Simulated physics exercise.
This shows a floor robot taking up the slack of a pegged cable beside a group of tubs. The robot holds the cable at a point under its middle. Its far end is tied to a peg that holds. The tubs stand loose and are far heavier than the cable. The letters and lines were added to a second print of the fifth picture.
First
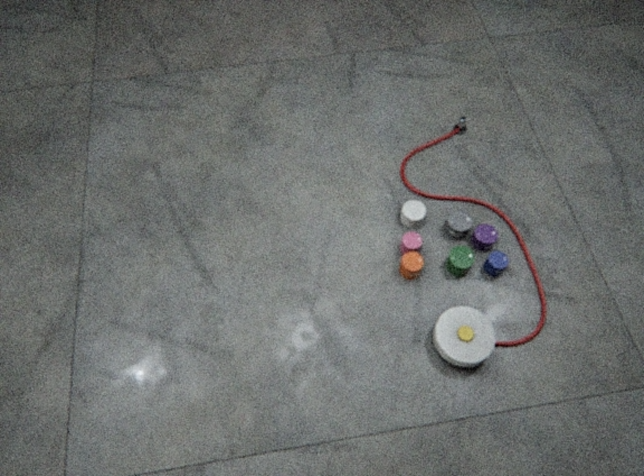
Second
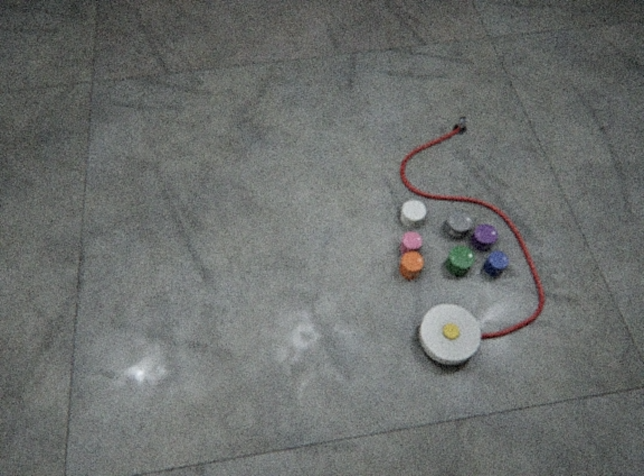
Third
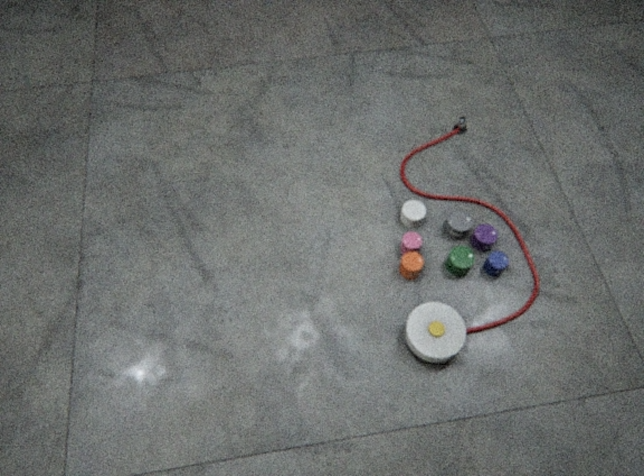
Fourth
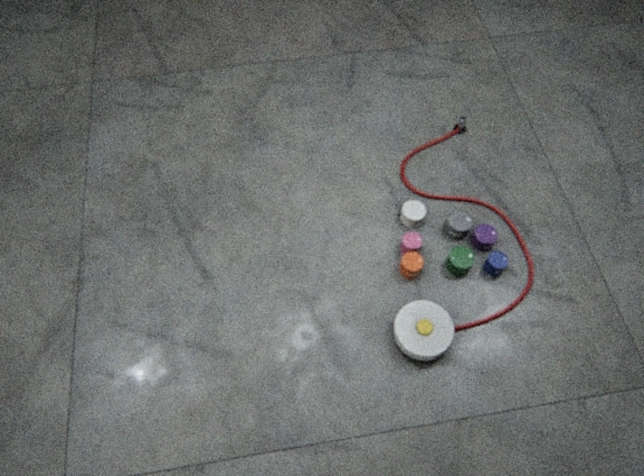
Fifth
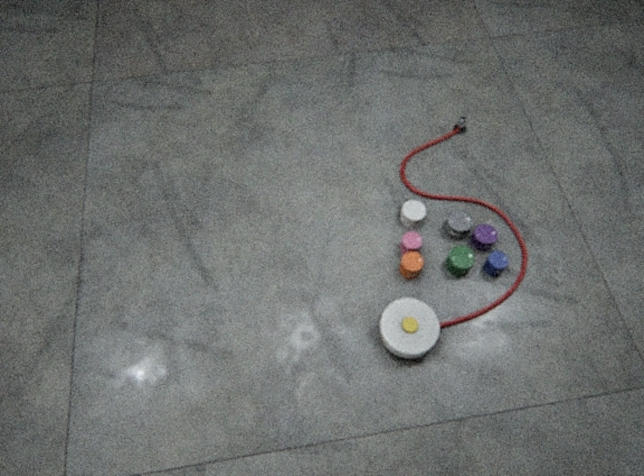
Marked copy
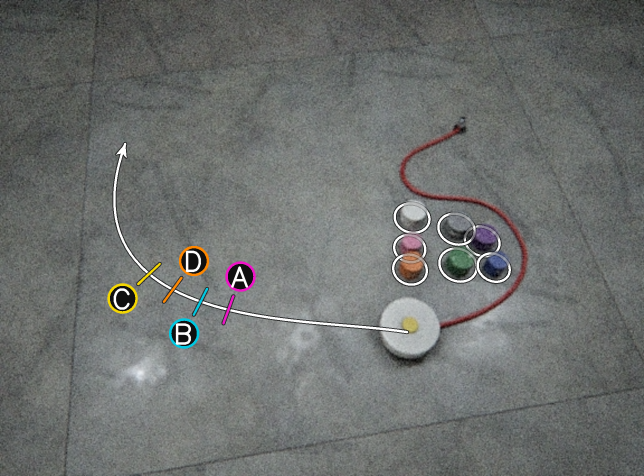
A round white robot slides slowly left below some colourful tubs, drawing a red cable along.
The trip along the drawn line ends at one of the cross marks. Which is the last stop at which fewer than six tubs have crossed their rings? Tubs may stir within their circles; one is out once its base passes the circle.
B.
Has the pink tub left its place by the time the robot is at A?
By then, no.
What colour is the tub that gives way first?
The blue one.
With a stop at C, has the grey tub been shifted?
Yes.
On the marked copy, A at (228, 310); B at (201, 302); C at (149, 274); D at (173, 290); the route from (407, 332) via (180, 293) to (125, 144).
Taking B. A third of the way, robot (334, 321).
Two thirds of the way, robot (259, 312).
When it is over, robot (199, 298); purple tub (465, 227); green tub (437, 250); grey tub (442, 218); blue tub (455, 241); orange tub (409, 262); four over the rings.
As for the rest, A is within the limit but short; C has seven over the rings; D has seven over the rings.
